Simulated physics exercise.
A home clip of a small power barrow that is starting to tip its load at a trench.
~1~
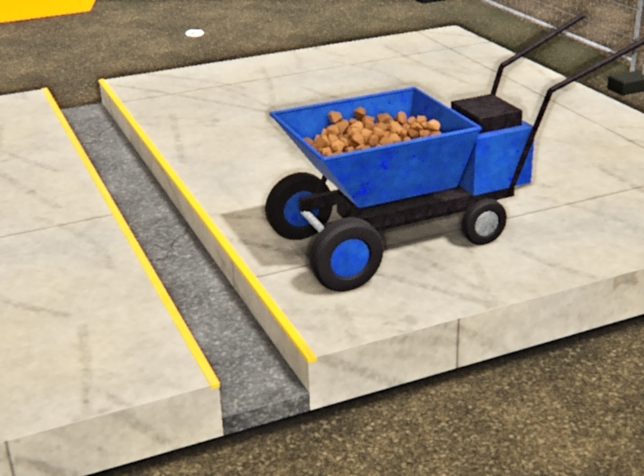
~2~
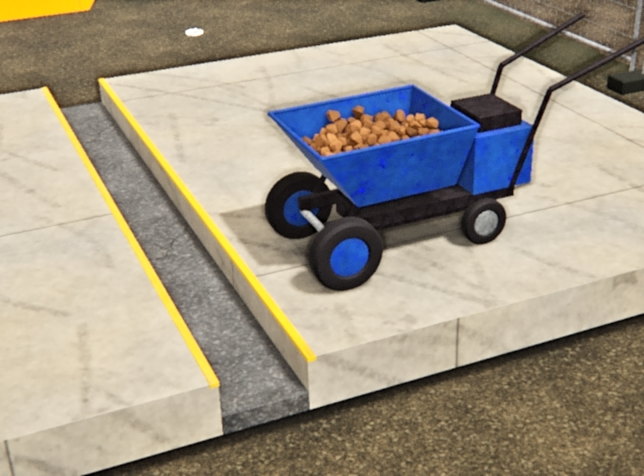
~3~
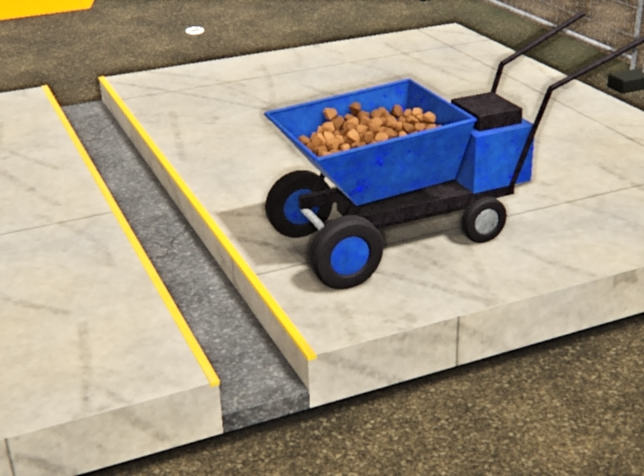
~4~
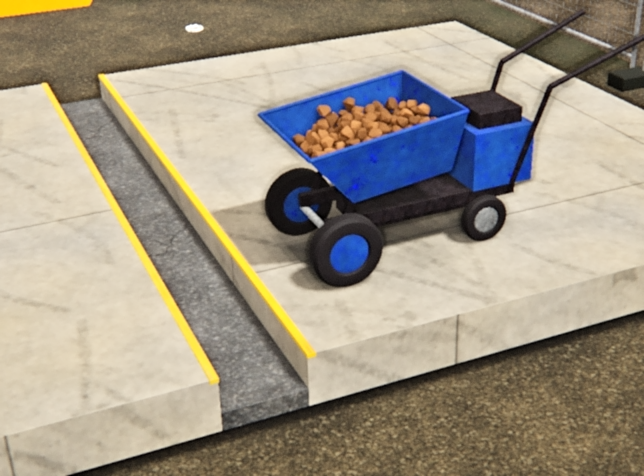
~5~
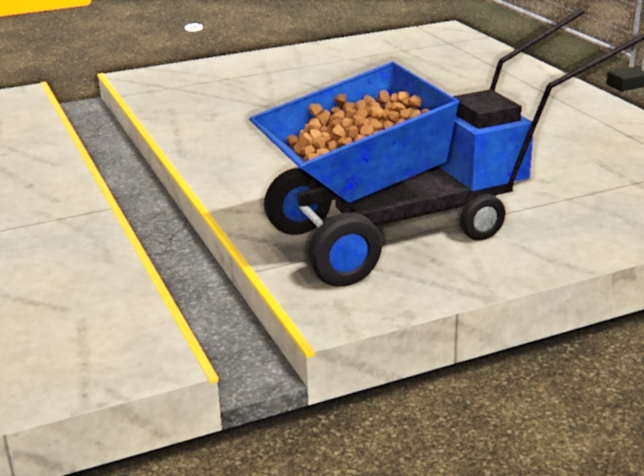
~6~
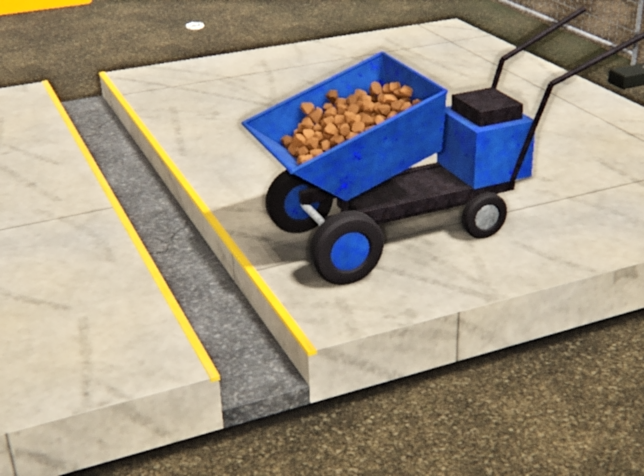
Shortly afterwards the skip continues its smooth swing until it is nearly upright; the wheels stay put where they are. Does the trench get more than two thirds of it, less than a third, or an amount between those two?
Amount in the trench: High, above two thirds.
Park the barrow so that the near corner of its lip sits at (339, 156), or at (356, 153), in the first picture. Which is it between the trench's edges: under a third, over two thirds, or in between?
For the first case, over two thirds; for the second case, more than two thirds.
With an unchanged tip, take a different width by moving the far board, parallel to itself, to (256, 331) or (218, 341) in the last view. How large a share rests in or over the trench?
Lab note: Case 1 around 0 %, case 2 60 %.
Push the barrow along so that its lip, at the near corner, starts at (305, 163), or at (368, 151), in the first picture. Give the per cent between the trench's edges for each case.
About 70 and 90 per cent.
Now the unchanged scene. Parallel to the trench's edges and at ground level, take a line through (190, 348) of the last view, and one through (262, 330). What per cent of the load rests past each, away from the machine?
In order: 10 percent, then 90 percent.
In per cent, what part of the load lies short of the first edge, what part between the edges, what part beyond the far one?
Roughly: Short 0, between 85, beyond 15 per cent.
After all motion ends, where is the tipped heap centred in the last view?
Last view, centre at rest - approx. (196, 300).
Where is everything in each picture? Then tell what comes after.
The first frame shows lip of the skip near (323, 160), level; top of the load near (382, 144), clay clods; first edge of the trench near (290, 329); far edge near (197, 353), the trench over half as wide as the skip, and about half as deep as wide.
The second frame shows lip of the skip near (321, 160), level; top of the load near (376, 132).
The third frame shows lip of the skip near (317, 160), tipped barely; top of the load near (383, 133).
The fourth frame shows lip of the skip near (310, 162), tipped a little; top of the load near (386, 117).
The fifth frame shows lip of the skip near (301, 166), tipped a little; top of the load near (389, 116).
The sixth frame shows lip of the skip near (292, 172), tipped clearly; top of the load near (380, 109); first edge of the trench near (291, 322); far edge near (197, 346).
Shortly afterwards, skip tipped steeply; the whole lot in the skip.
Next, skip tipped right over; the bulk in the skip; a little in or heaped over the trench; only a few beyond it; only a few falling.
Some moments later, skip tipped right over; a little in the skip; the bulk in or heaped over the trench; a little beyond it.
In the end, skip tipped right over; the bulk in or heaped over the trench; a little beyond it.
